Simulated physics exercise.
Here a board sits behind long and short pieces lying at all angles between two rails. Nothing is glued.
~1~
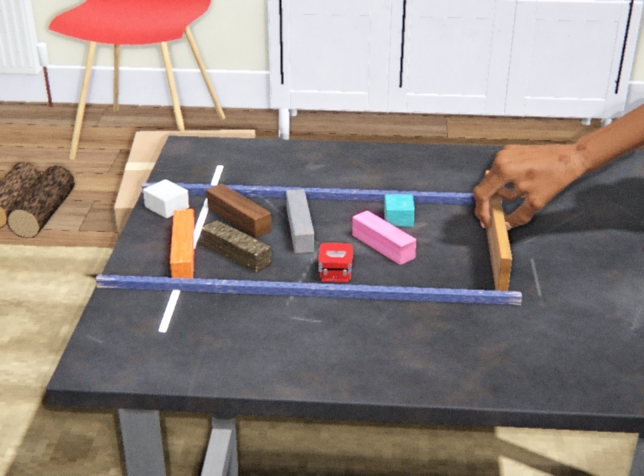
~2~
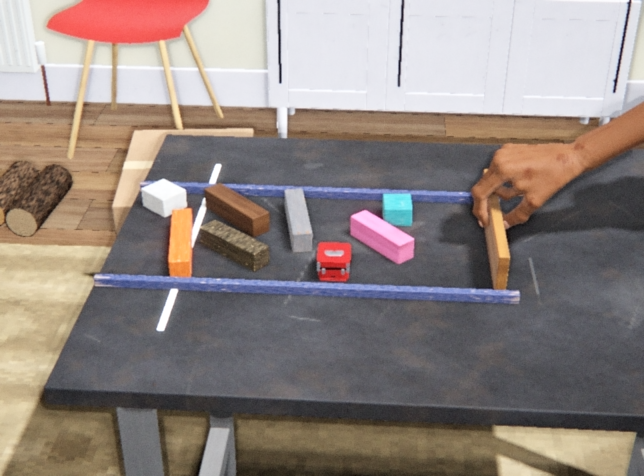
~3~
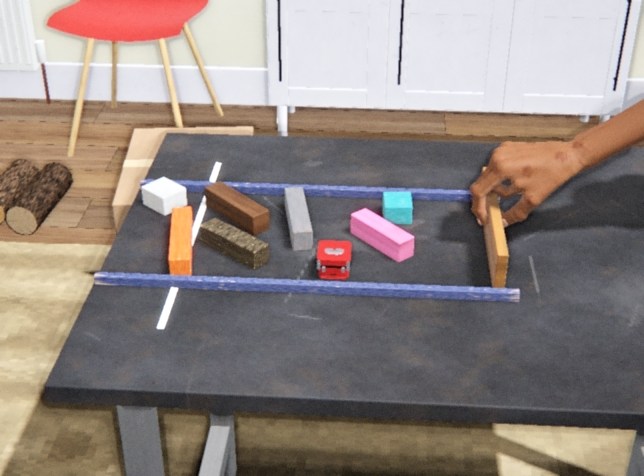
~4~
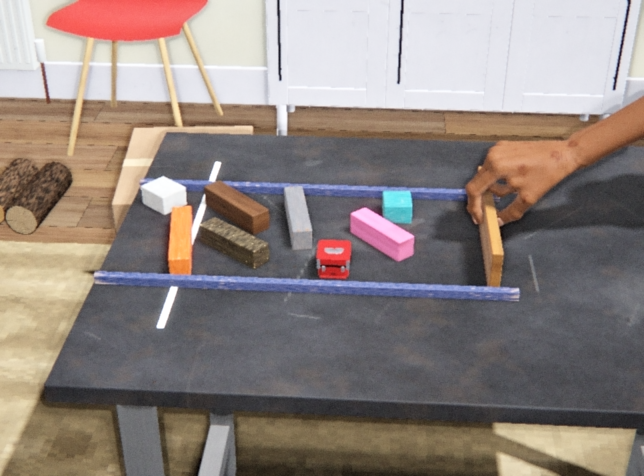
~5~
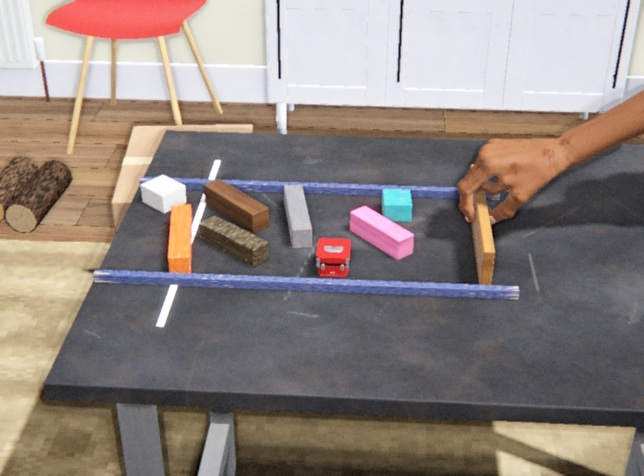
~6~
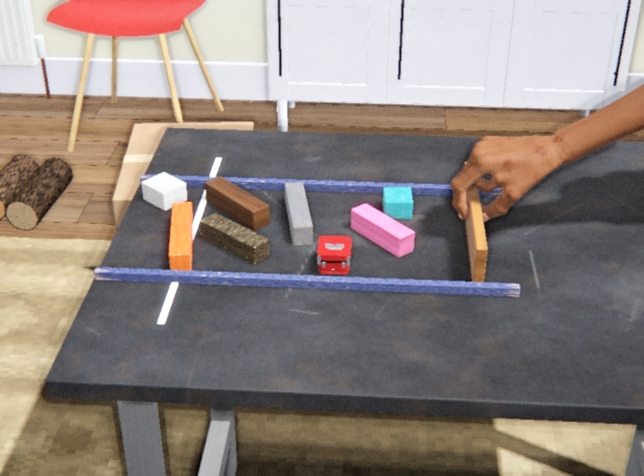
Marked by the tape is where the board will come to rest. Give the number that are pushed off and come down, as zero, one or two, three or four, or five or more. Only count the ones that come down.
Count: One or two.
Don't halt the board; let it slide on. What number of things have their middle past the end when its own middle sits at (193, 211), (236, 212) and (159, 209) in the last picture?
The numbers are 2, 0 and 4.
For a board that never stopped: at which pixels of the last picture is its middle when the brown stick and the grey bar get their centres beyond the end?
Around (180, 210), then around (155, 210).
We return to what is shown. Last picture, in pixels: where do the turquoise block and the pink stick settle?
About (190, 195), and the other about (184, 221).
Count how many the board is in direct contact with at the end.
That makes 3.
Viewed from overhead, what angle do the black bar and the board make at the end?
It comes to around 30 degrees.
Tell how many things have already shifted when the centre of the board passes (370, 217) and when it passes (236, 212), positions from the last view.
2 by the first point, 8 by the second.
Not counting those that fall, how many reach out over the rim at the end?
1.
Early on, none off yet; white block at rest near (165, 191); orange bar at rest near (182, 236); brown stick at rest near (237, 203).
A while later, none off yet; white block at rest near (165, 191); orange bar moving near (178, 237); brown stick travelled a little near (215, 204).
Finally, the number that fall off is one or two; lost, orange bar and white block.
